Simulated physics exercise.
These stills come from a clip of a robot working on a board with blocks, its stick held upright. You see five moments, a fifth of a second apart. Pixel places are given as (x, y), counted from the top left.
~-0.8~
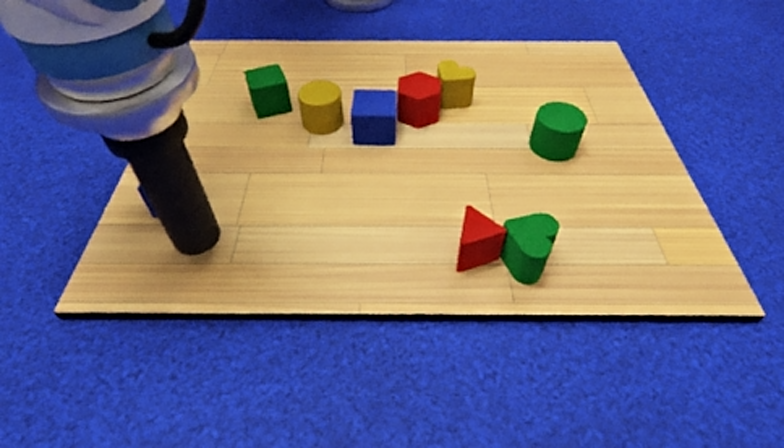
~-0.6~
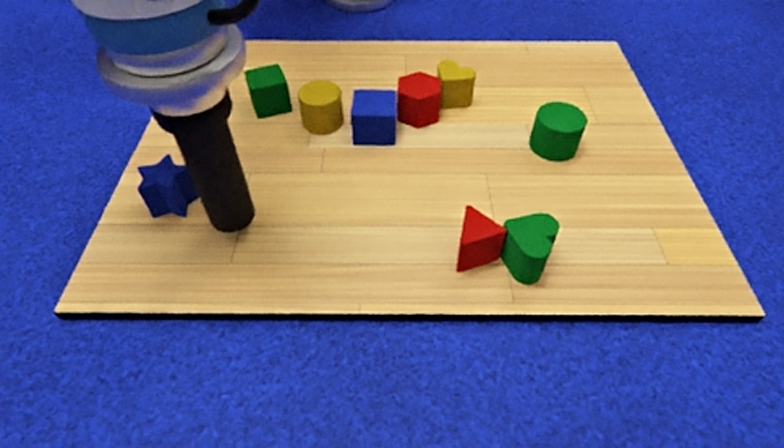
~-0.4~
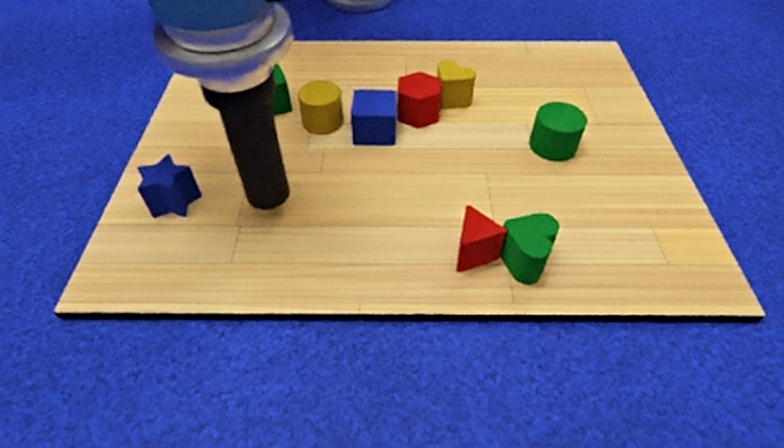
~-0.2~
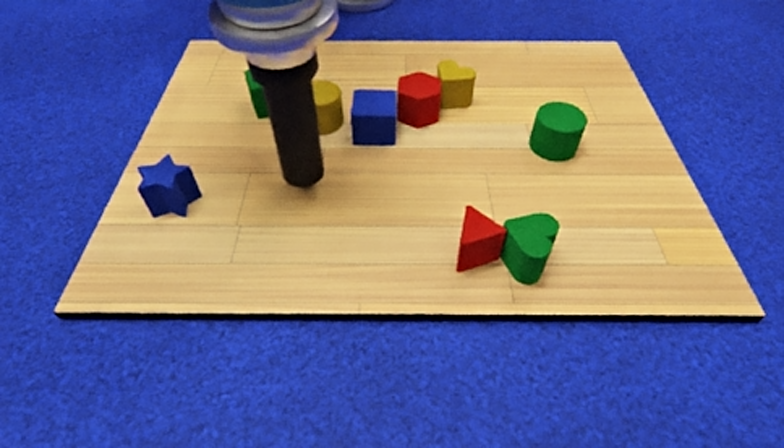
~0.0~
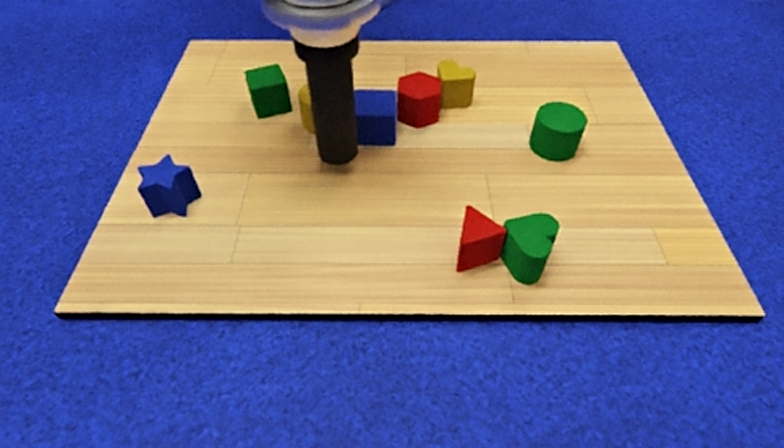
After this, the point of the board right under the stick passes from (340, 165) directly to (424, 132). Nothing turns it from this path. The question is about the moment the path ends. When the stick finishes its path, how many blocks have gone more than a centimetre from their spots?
It should be two.
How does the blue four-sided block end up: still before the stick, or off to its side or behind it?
It will get left beside or behind the stick.
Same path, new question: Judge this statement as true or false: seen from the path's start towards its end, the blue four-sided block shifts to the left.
This is true.
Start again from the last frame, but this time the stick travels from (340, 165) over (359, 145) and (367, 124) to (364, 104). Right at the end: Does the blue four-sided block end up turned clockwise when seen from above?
In short: Yes.
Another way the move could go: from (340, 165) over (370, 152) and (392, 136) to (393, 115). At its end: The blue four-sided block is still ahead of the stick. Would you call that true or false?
Answer: True.
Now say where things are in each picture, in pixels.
Lower end of the stick (197, 237), tops of blocks, yellow round block (319, 92), blue four-sided block (374, 102), red hexagon (419, 84), yellow heart block (455, 70), in the first frame.
Stick (233, 216), blocks as before, in the second frame.
Stick (269, 194), blocks as before, in the third frame.
Stick (304, 173), blocks as before, in the fourth frame.
Stick (338, 152), yellow round block partly hidden, blue four-sided block (374, 102), red hexagon (419, 84), yellow heart block (455, 70), in the fifth frame.
The first path, step by step. One third of the way, stick (369, 140); blue four-sided block (378, 96).
Two thirds of the way, stick (398, 129); blue four-sided block (377, 89), turned 20° anticlockwise; red hexagon (422, 84).
At the end, stick (425, 119); yellow round block not moved; blue four-sided block (377, 89), turned 25° anticlockwise; red hexagon (426, 78), turned 25° anticlockwise; yellow heart block (459, 69), turned 15° anticlockwise.
